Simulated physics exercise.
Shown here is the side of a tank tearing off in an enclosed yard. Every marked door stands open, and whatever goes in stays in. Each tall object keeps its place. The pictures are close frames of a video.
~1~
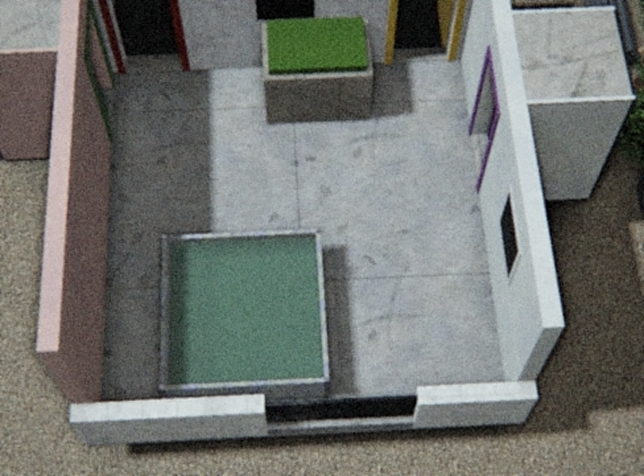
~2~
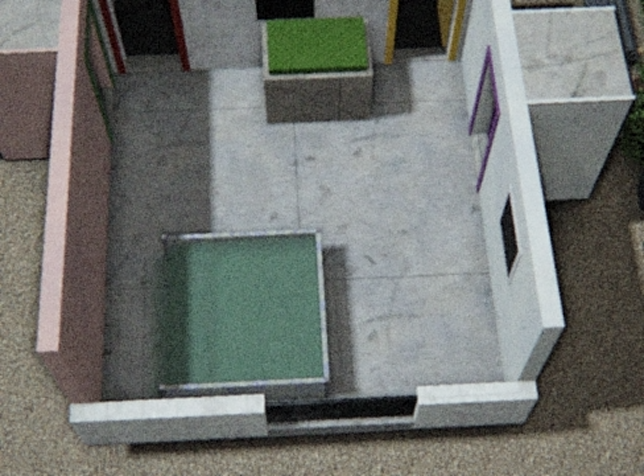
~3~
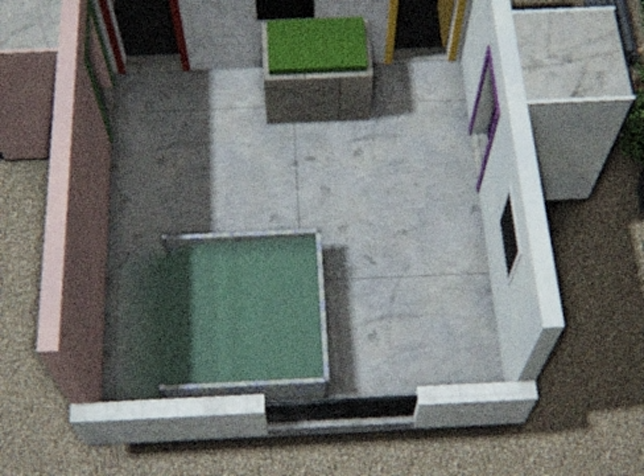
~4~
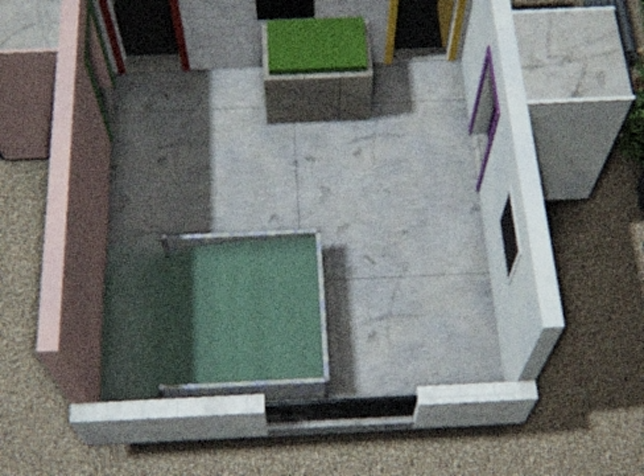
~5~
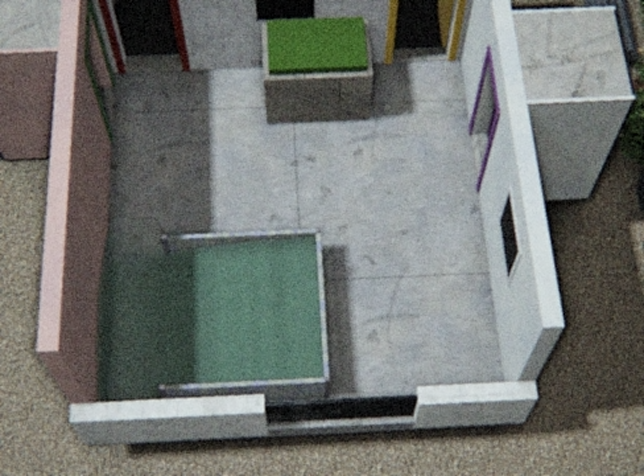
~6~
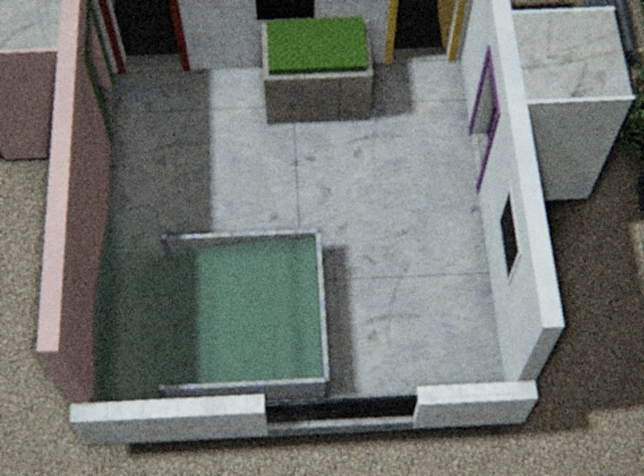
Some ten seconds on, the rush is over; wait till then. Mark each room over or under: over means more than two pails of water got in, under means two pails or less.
Purple door: Under, yellow door: Under, red door: Over, green door: Over.
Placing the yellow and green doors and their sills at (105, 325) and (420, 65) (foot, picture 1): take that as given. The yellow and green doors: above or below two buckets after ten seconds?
Going through them, I find the yellow door overflows and the green door escapes flooding.
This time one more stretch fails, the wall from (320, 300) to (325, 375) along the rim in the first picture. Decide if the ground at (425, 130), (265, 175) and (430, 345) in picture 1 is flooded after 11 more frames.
The first point is spared, the second spared, the third soaked.
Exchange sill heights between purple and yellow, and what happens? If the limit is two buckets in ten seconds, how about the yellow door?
I'd say yellow door doesn't reach the mark.
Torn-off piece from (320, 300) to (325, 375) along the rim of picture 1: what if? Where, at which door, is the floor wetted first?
You want the door marked purple.
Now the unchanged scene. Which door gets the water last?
Result: The yellow-painted one.
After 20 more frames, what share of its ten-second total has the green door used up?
Around 0 in a hundred.
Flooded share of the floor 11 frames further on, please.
I'd guess some 35 per cent.
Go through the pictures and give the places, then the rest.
In the first frame, still water in the water tank at (243, 309).
In the second frame, the front is at a hidden place, out from the gap at (170, 322).
In the third frame, the front is at a hidden place, out from the gap at (170, 324).
In the fourth frame, water pours out at (170, 324) and has run to a hidden place.
In the fifth frame, the front is at (109, 226), out from the gap at (170, 324).
In the sixth frame, water pours out at (170, 325) and has run to (109, 208).
A moment on, water covers 15 % of the floor; the purple door not reached, the yellow door not reached, the red door not reached, the green door not reached.
Next, water covers 35 % of the floor; the purple door not reached, the yellow door not reached, the red door wet at the sill, nothing in, the green door wet at the sill, nothing in.
Then, water covers 50 % of the floor; the purple door not reached, the yellow door not reached, the red door over two buckets in, the green door wet at the sill, nothing in.
Later, water covers 75 % of the floor; the purple door wet at the sill, nothing in, the yellow door not reached, the red door far over two buckets in, the green door over two buckets in.
In the end, water covers 95 % of the floor; the purple door under two buckets in, the yellow door wet at the sill, nothing in, the red door far over two buckets in, the green door far over two buckets in.
